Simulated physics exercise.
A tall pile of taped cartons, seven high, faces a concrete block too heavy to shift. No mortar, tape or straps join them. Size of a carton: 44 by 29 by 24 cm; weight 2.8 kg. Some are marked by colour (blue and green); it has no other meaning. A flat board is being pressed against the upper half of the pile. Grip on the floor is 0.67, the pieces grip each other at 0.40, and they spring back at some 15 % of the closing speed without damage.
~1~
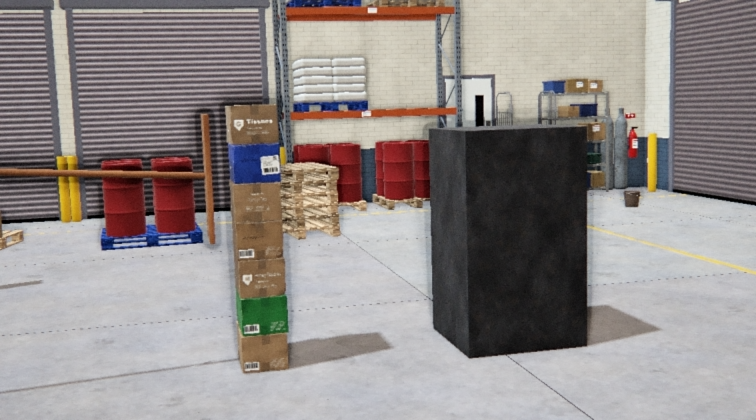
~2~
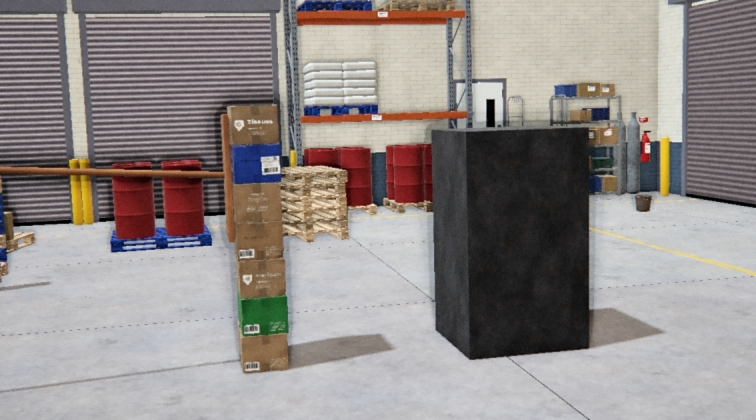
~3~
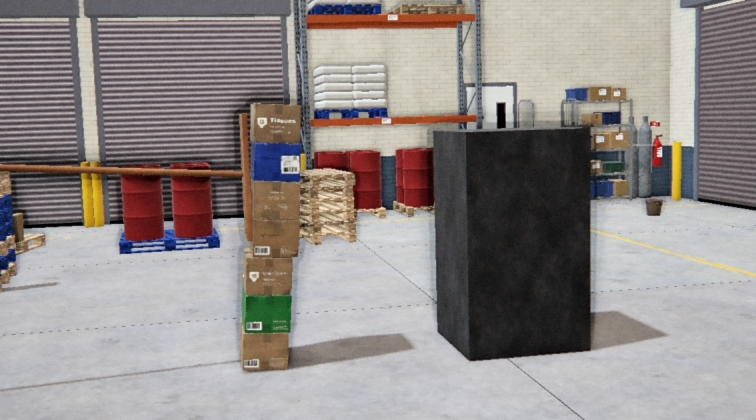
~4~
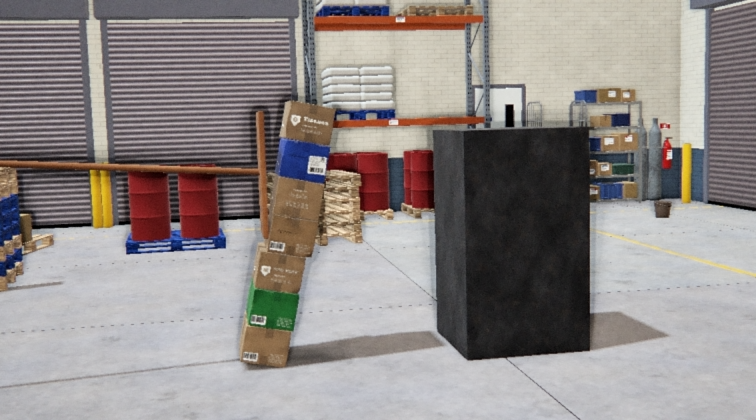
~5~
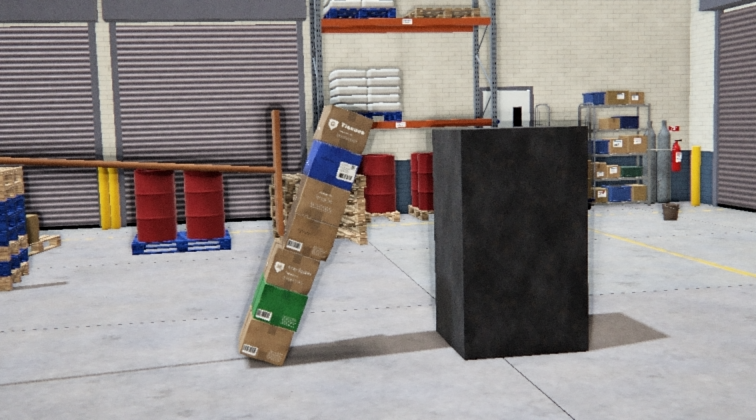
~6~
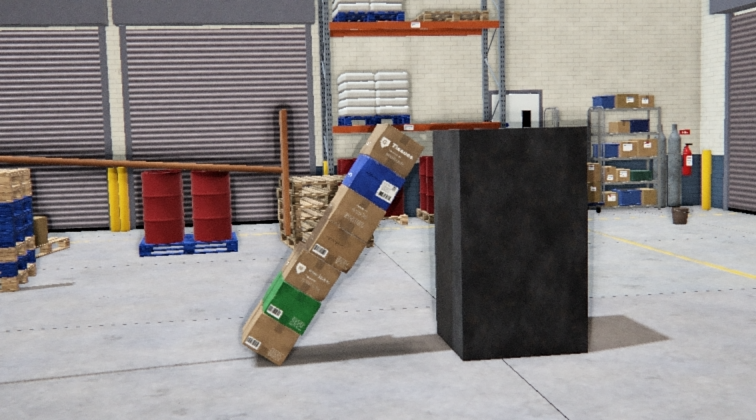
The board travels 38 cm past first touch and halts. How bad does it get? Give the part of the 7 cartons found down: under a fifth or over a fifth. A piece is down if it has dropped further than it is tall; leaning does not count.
Ending down: Upwards of a fifth.
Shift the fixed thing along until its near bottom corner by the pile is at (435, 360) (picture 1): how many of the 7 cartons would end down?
In that case 0.
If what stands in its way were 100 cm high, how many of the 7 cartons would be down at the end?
Then 5.
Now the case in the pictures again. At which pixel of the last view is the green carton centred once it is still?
At about (314, 334).
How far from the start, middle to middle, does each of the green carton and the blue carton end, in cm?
Moved: Green 40, blue 140.
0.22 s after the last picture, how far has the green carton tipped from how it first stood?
Some 50°.
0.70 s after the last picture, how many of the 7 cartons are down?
By then 5.
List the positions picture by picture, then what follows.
In the first frame (places mark the middle of the side facing us; the camera moves round a little), board (208, 162) 13 cm short; green carton (265, 316); blue carton (257, 164); nothing disturbed.
The second frame shows board (228, 161) 13 mm short; blue carton (257, 164).
The third frame shows board (246, 160) 10 cm in; blue carton (277, 162) leaning 4°; green carton (268, 315) leaning 4°; 7 disturbed, none down.
The fourth frame shows board (263, 158) 21 cm in; blue carton (305, 161) leaning 12°; green carton (274, 310) leaning 12°; steepest lean 12°, the carton at (299, 199); 7 disturbed, none down.
The fifth frame shows board (279, 156) 33 cm in; blue carton (335, 166) leaning 21°; green carton (281, 308) leaning 21°; steepest lean 21°, the carton at (323, 203); 7 disturbed, none down.
The sixth frame shows board (286, 156) 38 cm in, stopped; blue carton (377, 184) leaning 34°, 17 cm lower; green carton (293, 309) leaning 34°; steepest lean 34°, the carton at (397, 151); 7 disturbed, none down.
Then, 0.22 s after the last picture, 3 of the 7 cartons down; green carton leaning 49°; blue carton leaning 49°, 37 cm lower.
Then, 0.70 s after the last picture, 5 of the 7 cartons down; green carton on its side; blue carton leaning 29°, 67 cm lower.
At rest, 5 of the 7 cartons down; green carton on its side; blue carton 90 cm lower. That is 71 per cent. As the last picture would show them, middles, green carton near (314, 334), blue carton near (428, 290).
